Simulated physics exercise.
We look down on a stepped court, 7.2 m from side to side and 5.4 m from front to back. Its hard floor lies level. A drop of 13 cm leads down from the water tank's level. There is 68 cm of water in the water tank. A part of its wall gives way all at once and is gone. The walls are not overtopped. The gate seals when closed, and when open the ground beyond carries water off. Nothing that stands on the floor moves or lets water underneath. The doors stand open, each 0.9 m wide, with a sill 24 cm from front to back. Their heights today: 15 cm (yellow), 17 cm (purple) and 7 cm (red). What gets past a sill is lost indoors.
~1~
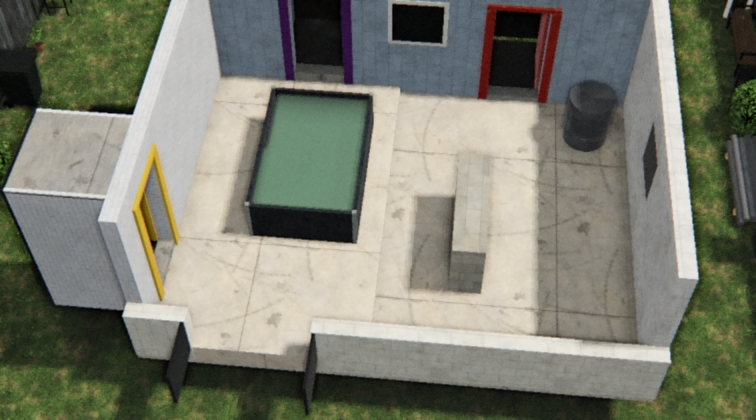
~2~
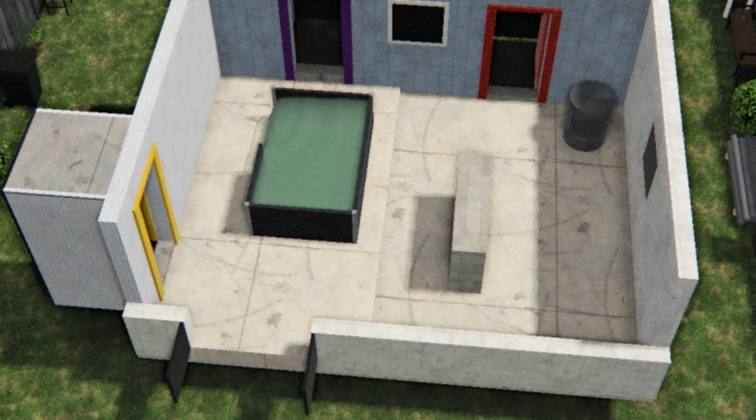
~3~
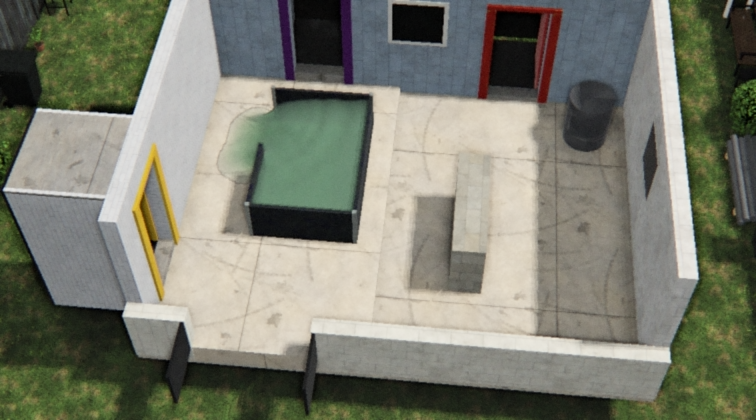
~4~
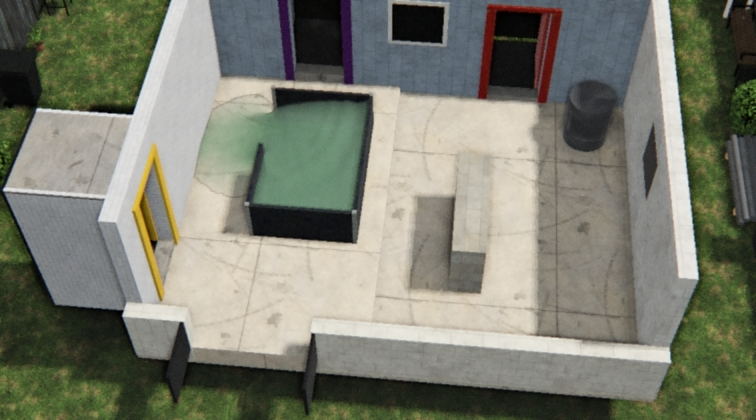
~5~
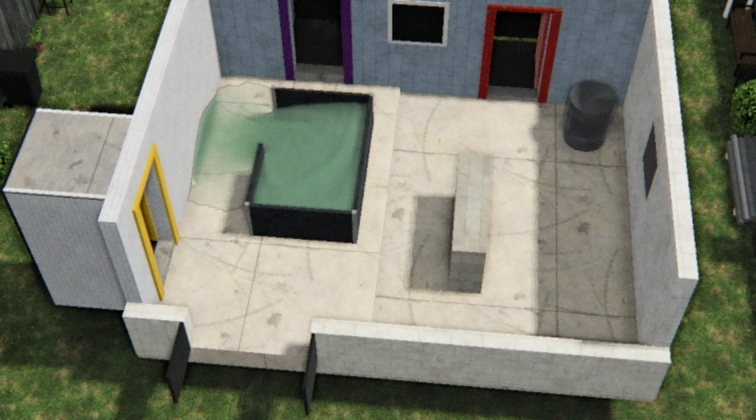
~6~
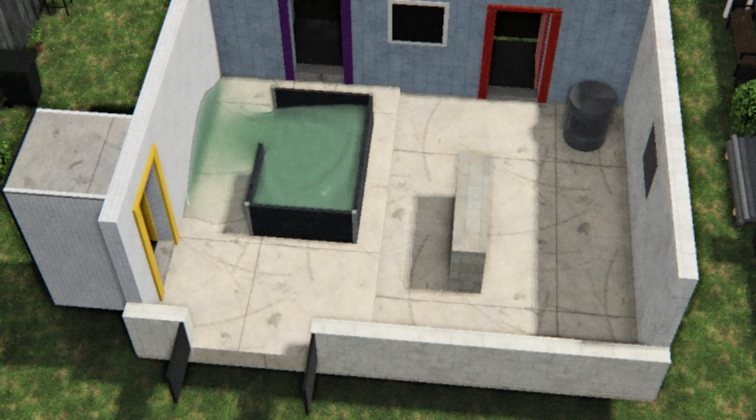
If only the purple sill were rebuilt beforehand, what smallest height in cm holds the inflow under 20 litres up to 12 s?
About 9 cm.
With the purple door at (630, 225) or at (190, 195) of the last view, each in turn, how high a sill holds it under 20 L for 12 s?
About 7.0 and 14.0 cm.
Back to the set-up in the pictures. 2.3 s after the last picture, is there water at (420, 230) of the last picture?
It is dry.
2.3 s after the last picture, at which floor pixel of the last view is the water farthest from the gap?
Near (552, 109).
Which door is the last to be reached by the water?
The red one.
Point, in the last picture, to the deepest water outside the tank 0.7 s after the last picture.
At about (221, 81).
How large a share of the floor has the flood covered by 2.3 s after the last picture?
Near 45 per cent is wet.
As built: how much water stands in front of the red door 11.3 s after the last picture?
Some 4.5 cm.
Then, 0.7 s after the last picture water covers 15 % of the floor, deepest (70 cm) near (221, 81); it has not reached the purple door.
Then, 2.3 s after the last picture water covers 45 % of the floor, deepest (34 cm) near (219, 88); 13 cm at the purple door, 0 litres in over its 17 cm sill.
Then, 11.3 s after the last picture water covers 95 % of the floor, deepest (11 cm) near (382, 353); 4 cm at the purple door, 0 litres in over its 17 cm sill.
At the purple door as built, the water peaked near 14 cm, 2.1 s after the last picture.
Run again over the same 12 s with other heights there, 37 litres in over 7 cm, 6 litres over 11.5 cm. The limit of 20 litres is kept from about 9 cm up.
